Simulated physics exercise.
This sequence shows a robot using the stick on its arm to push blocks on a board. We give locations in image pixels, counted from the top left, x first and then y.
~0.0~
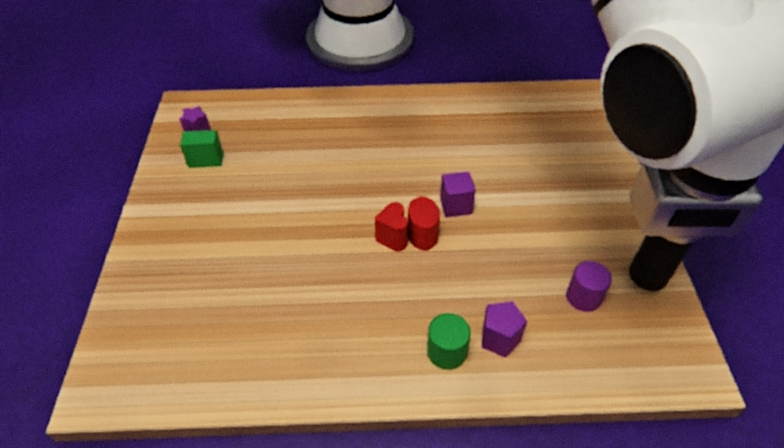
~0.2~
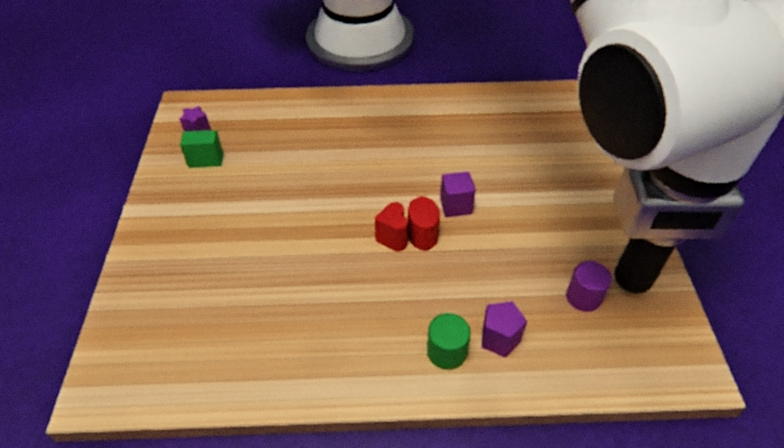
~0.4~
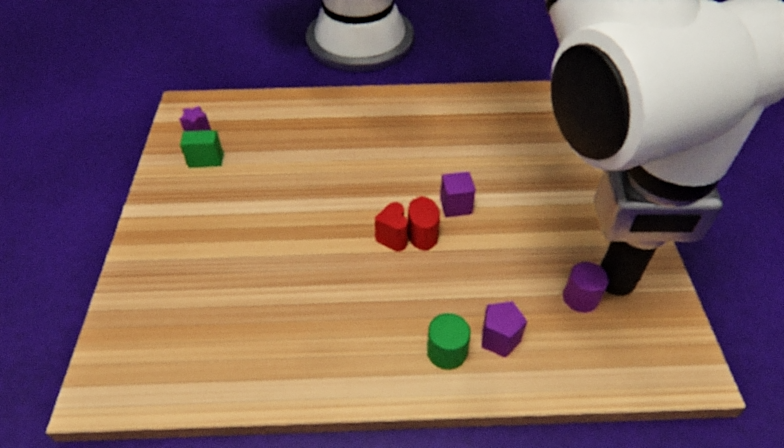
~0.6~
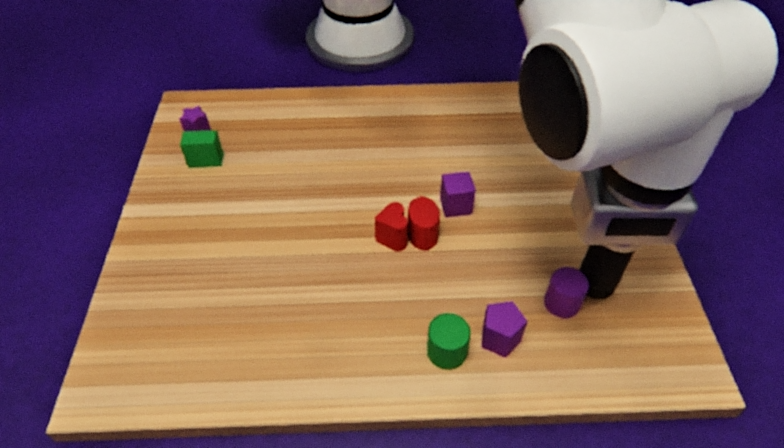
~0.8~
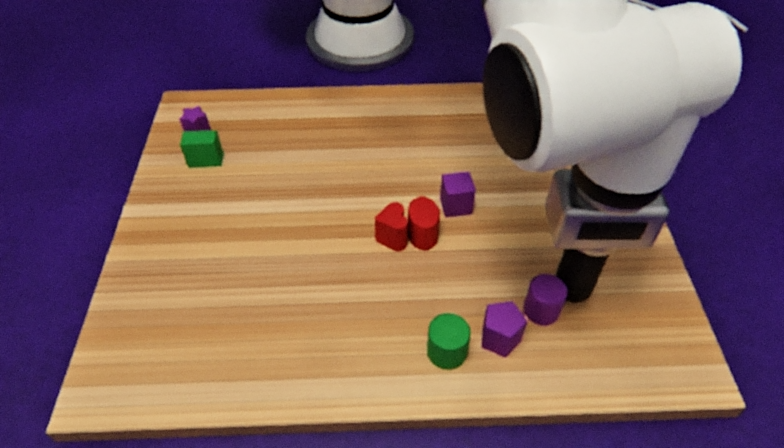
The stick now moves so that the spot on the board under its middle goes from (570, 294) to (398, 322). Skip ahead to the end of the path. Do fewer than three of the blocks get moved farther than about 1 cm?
I expect not.
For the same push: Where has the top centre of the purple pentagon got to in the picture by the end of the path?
The answer is (482, 361).
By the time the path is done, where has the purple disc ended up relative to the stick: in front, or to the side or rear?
I believe the purple disc loses its place ahead of the stick and slips off.
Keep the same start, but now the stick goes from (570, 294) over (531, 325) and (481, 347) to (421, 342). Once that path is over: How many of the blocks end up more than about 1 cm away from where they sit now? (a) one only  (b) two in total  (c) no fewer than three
That would be c.
What follows on the original path. One third of the way, stick at (516, 298); green disc at (443, 334); purple pentagon at (486, 339), turned 25° anticlockwise; purple disc at (500, 308).
Two thirds of the way, stick at (458, 308); green disc at (429, 347); purple pentagon at (482, 361), turned 70° anticlockwise; purple disc at (462, 327).
At the end, stick at (398, 316); red oval block in place; green disc at (427, 351); purple pentagon at (482, 361), turned 70° anticlockwise; purple disc at (458, 328).
